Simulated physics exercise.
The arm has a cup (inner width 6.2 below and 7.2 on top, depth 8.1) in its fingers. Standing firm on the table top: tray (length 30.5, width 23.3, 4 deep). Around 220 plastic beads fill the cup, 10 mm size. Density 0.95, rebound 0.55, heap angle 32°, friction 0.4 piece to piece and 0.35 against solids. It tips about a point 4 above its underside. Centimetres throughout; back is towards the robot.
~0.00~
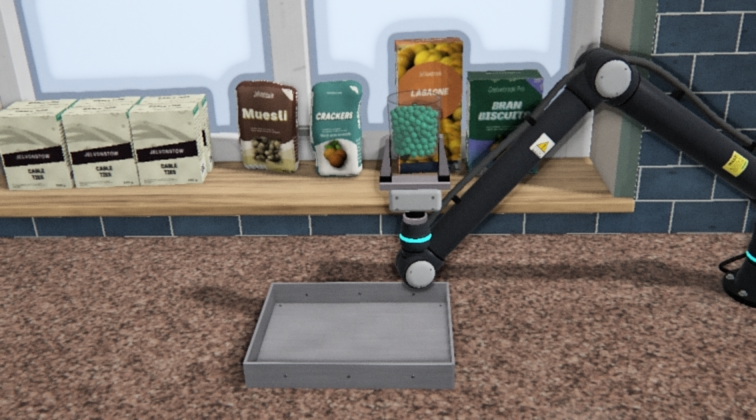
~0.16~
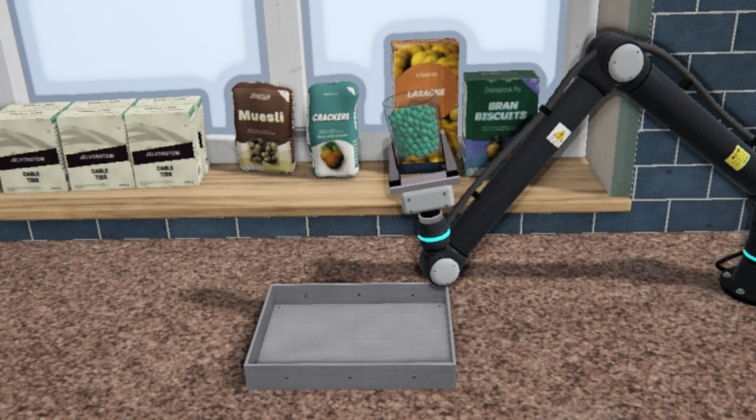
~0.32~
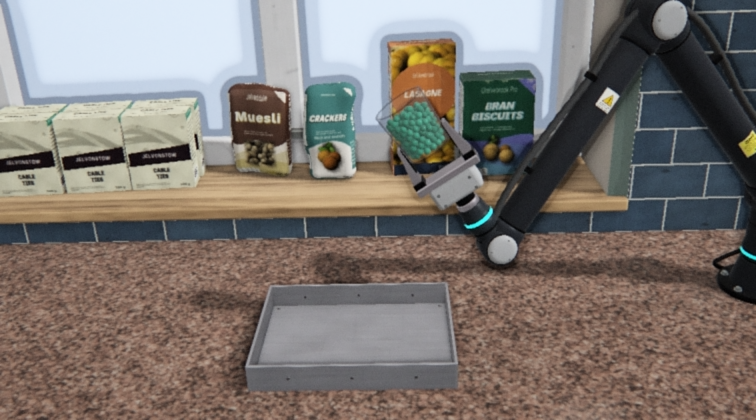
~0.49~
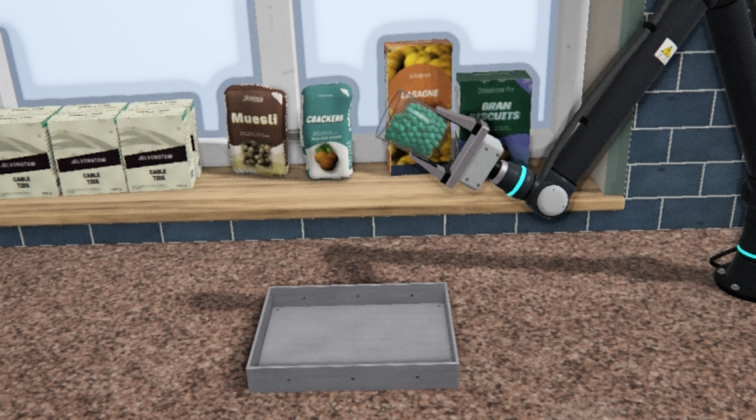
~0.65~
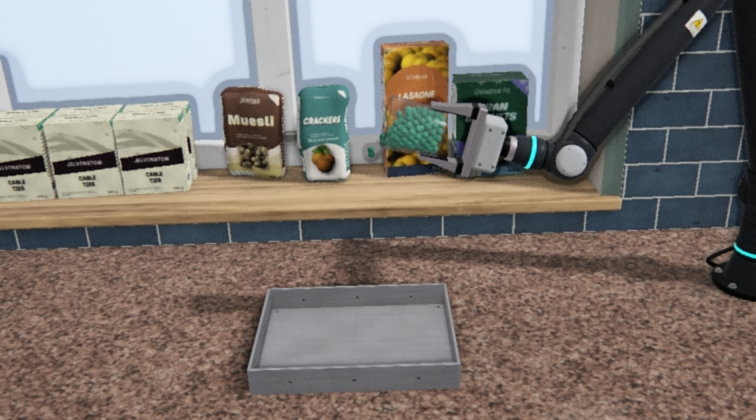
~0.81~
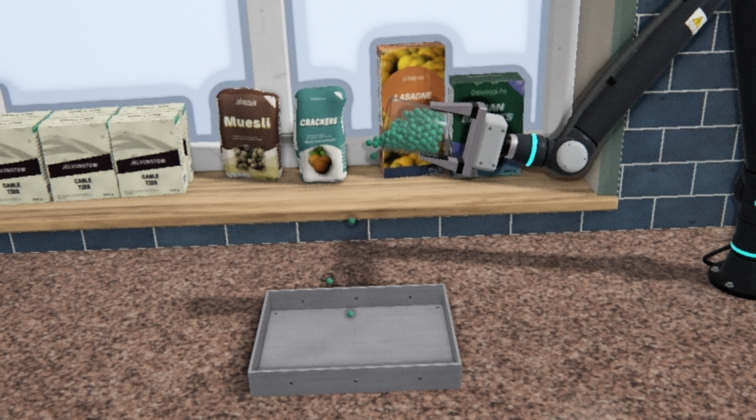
A black robot arm tilted a clear cup of green beads over to the left, in front of the food packets on the sill, until a few beads dropped toward the gray tray below.
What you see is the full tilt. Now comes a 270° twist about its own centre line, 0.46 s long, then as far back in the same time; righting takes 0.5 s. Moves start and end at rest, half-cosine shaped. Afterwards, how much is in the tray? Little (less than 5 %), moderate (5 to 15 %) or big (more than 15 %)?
Answer: Big; more than 15 % of the plastic beads finish in the tray.
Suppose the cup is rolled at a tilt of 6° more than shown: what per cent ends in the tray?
Some 45 per cent.
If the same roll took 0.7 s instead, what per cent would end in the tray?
It would be near 35 per cent.
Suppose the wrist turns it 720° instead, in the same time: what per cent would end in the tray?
It would be near 25 per cent.
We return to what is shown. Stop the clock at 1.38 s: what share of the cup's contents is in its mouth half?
Roughly 35 per cent.
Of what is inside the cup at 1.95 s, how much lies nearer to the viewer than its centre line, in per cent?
Some 45 per cent.
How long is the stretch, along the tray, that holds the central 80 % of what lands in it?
Roughly 16 cm.
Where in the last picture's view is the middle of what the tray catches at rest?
Near (322, 342).
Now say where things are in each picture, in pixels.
Cup middle at (414, 127), upright; upper third of the load around (413, 117), from x 395 to 435, top at y 105; 219 in the cup, in the first picture.
Cup middle at (414, 127), tipped 9°; upper third of the load around (415, 117), from x 390 to 435, top at y 110, in the second picture.
Cup middle at (415, 127), tipped 33°; upper third of the load around (415, 118), from x 390 to 440, top at y 105, in the third picture.
Cup middle at (415, 127), tipped 60°; upper third of the load around (416, 119), from x 390 to 445, top at y 105, in the fourth picture.
Cup middle at (415, 128), tipped 76°; upper third of the load around (421, 119), from x 370 to 440, top at y 110; 217 in the cup, 2 in flight or on a rim, in the fifth picture.
Cup middle at (415, 129), tipped 77°; upper third of the load around (423, 122), from x 330 to 440, top at y 110; 214 in the cup, 1 in the tray, 4 in flight or on a rim, in the sixth picture.
After 1.38 s, tipped 77°, highest piece 39 above the table; 182 in the cup, 19 in the tray, 1 on the table or floor, 17 in flight or on a rim.
After 1.95 s, tipped 47°, highest piece 38 above the table; 154 in the cup, 49 in the tray, 3 on the table or floor, 13 in flight or on a rim.
After 2.43 s, upright, highest piece 40 above the table; 154 in the cup, 62 in the tray, 3 on the table or floor.
After 3.13 s, upright, highest piece 40 above the table; 154 in the cup, 62 in the tray, 3 on the table or floor.
At rest, 154 in the cup, 62 in the tray, 3 on the table or floor. That is 28 % in the tray.
